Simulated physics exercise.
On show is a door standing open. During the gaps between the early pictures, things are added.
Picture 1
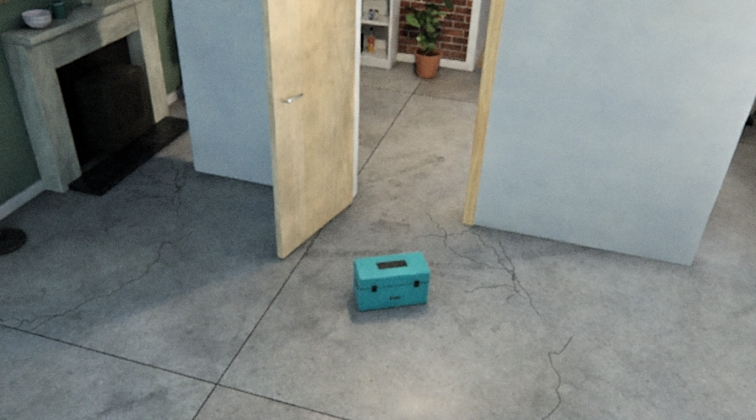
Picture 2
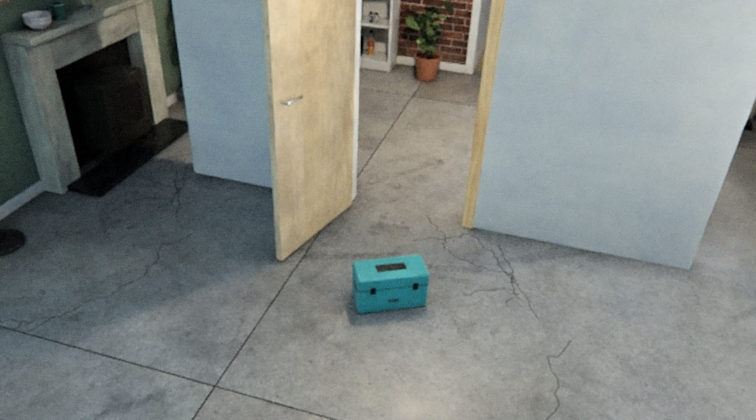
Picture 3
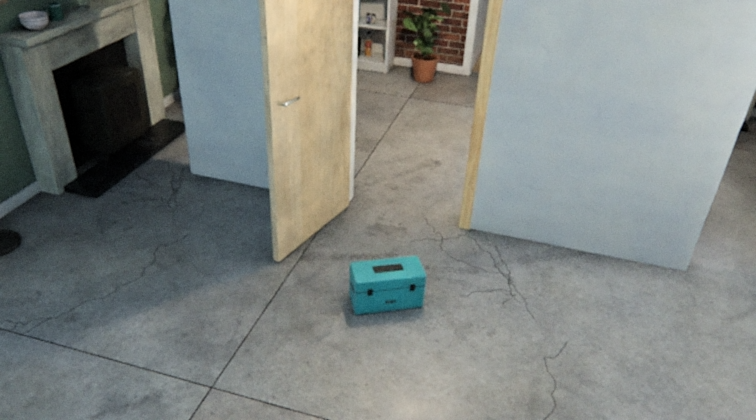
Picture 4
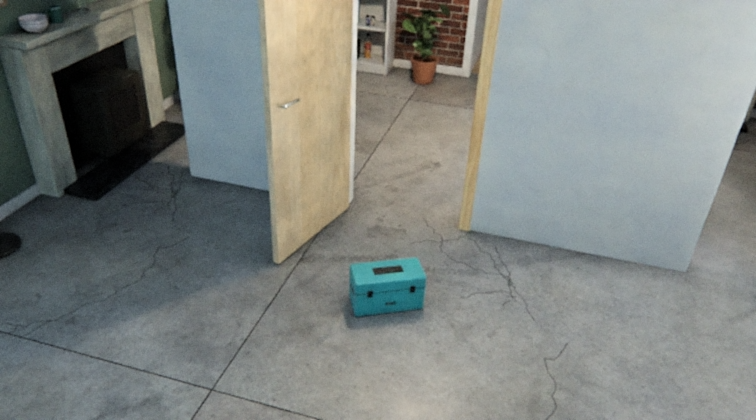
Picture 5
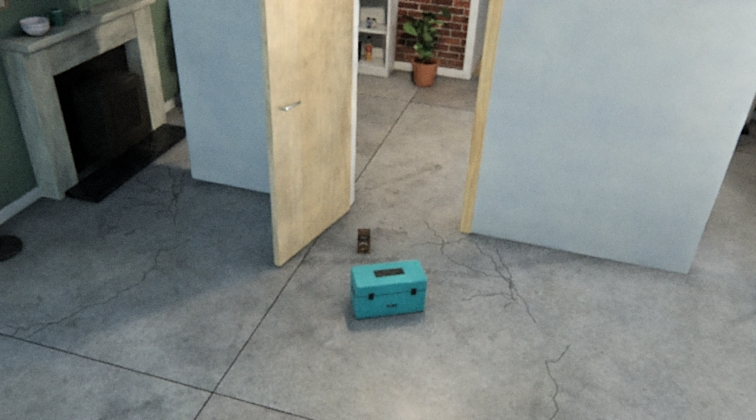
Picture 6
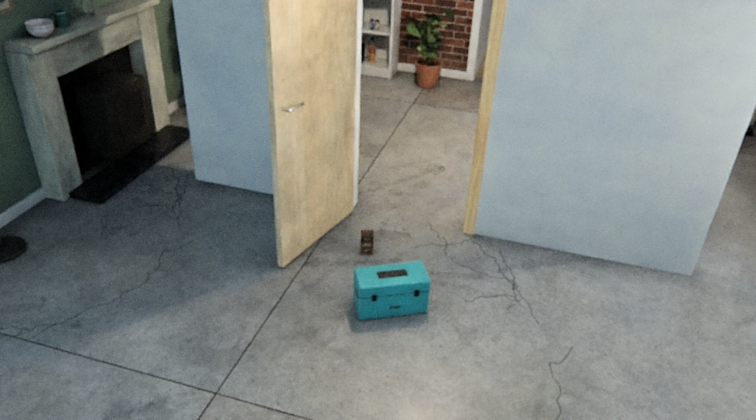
Turquoise toolbox sitting still on a cracked concrete floor by a wide-open door, a small brown carton later appearing behind it.
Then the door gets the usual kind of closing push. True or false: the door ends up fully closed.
True.
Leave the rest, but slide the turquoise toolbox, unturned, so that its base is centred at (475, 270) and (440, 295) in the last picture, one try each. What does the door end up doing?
The door meets the jamb the first time and meets the jamb the second time.
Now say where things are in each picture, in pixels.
In the first picture, door wide open and still; turquoise toolbox (391, 281).
In the second picture, door wide open and still; turquoise toolbox (390, 284).
In the third picture, door wide open and still; turquoise toolbox (387, 285).
In the fourth picture, door wide open and still; turquoise toolbox (387, 287).
In the fifth picture, door wide open and still; turquoise toolbox (388, 289).
In the sixth picture, door wide open and still; brown carton (367, 243); turquoise toolbox (391, 290).
Then, 1.10 s past the last view, door 61° open; brown carton displaced a little near (374, 241).
Then, 1.50 s past the last view, door 35° open; brown carton displaced well along near (405, 234).
Then, 1.90 s past the last view, door 8° open; brown carton displaced well along near (429, 219).
Finally, door 0° open; moved from the start, brown carton; turquoise toolbox still in place. Final places as the last picture's camera would see them, brown carton near (433, 210).
